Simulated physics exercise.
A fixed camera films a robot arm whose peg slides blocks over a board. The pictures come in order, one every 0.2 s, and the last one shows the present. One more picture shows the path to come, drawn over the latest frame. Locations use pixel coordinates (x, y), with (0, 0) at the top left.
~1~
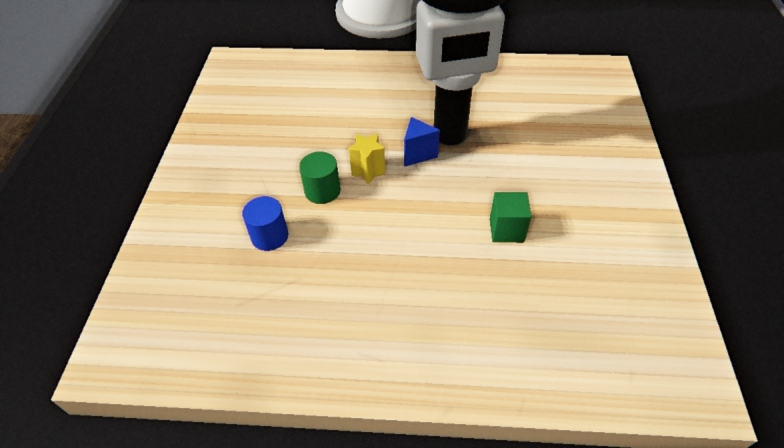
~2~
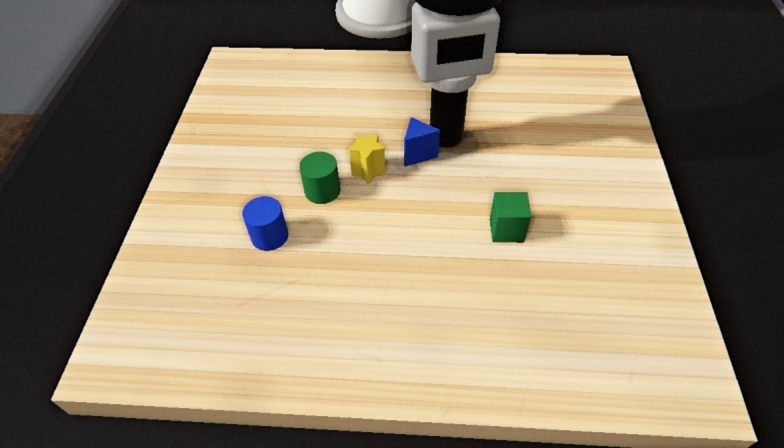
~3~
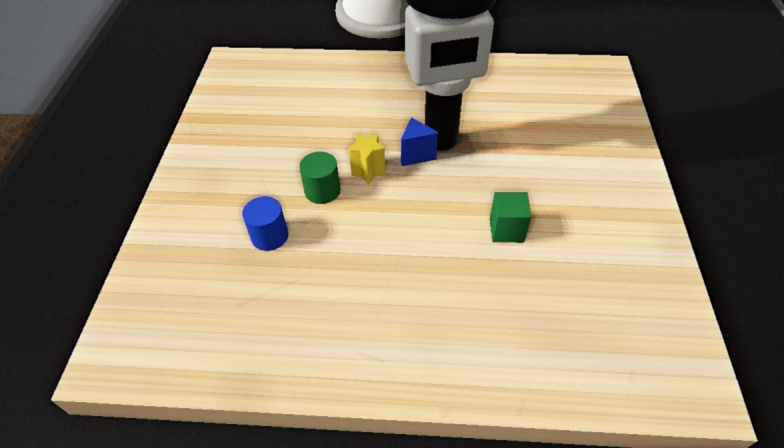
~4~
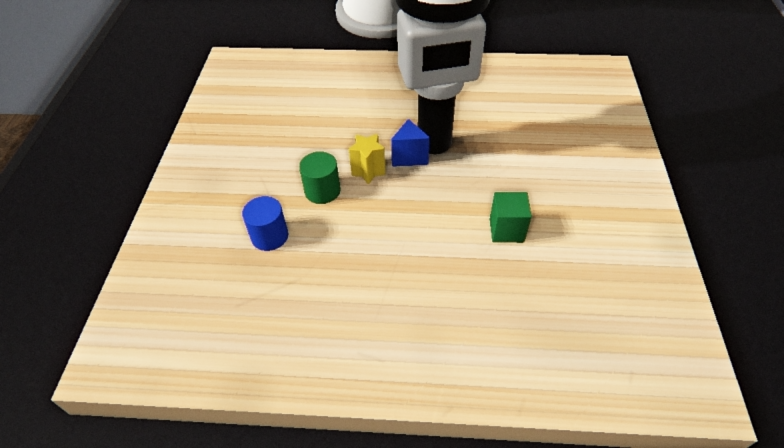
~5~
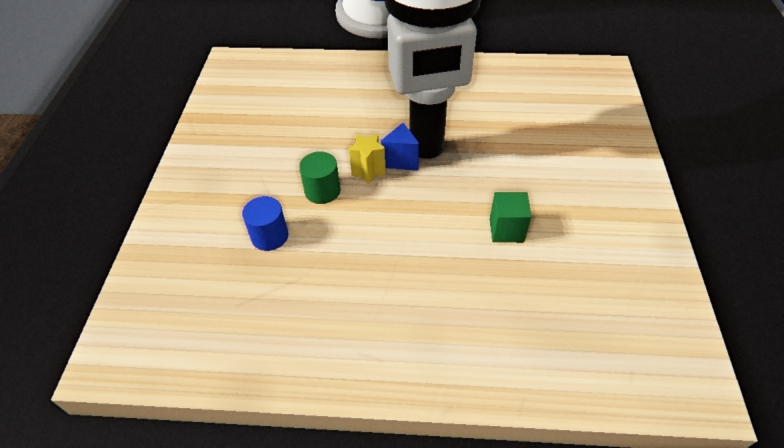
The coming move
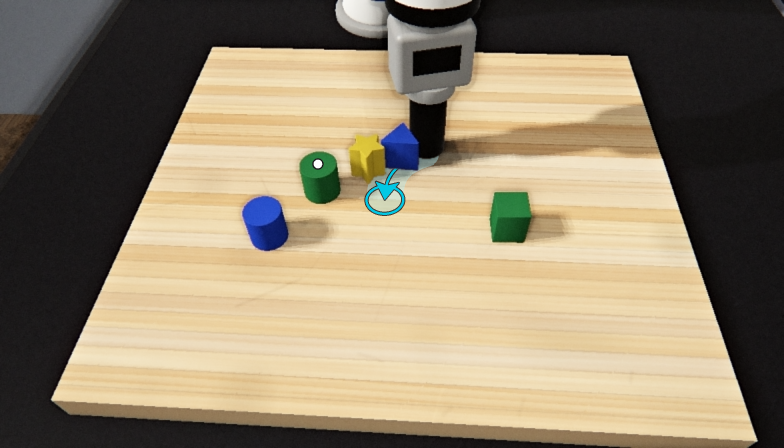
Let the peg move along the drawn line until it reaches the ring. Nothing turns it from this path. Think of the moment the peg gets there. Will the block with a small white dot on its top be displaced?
Yes
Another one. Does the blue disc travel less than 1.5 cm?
In short: Yes.
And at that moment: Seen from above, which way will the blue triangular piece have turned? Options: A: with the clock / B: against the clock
Choice A: With the clock.
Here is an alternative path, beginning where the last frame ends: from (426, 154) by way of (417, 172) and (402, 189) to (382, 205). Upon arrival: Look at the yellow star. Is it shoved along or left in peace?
The yellow star will not stay where it is.
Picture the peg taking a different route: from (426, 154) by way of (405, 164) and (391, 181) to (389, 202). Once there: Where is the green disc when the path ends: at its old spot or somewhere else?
That block slides.
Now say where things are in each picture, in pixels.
The first frame shows tip of the peg at (450, 135), middles of tops, blue disc at (262, 210), green disc at (318, 164), yellow star at (367, 144), blue triangular piece at (419, 128).
The second frame shows peg at (446, 137), nothing pushed.
The third frame shows peg at (441, 140), blue triangular piece at (417, 129).
The fourth frame shows peg at (434, 144), blue triangular piece at (410, 132).
The fifth frame shows peg at (427, 148), blue disc at (262, 210), green disc at (318, 164), yellow star at (367, 144), blue triangular piece at (401, 135).
The line goes from (426, 154) via (403, 163) and (389, 179), ending at (385, 200); the dot is on the green disc.
What follows on the original path. Halfway along, peg at (394, 165); green disc at (306, 168); yellow star at (331, 151); blue triangular piece at (364, 150), turned 20° clockwise.
At the end, peg at (385, 195); blue disc unmoved; green disc at (299, 170); yellow star at (321, 151); blue triangular piece at (353, 156), turned 50° clockwise.
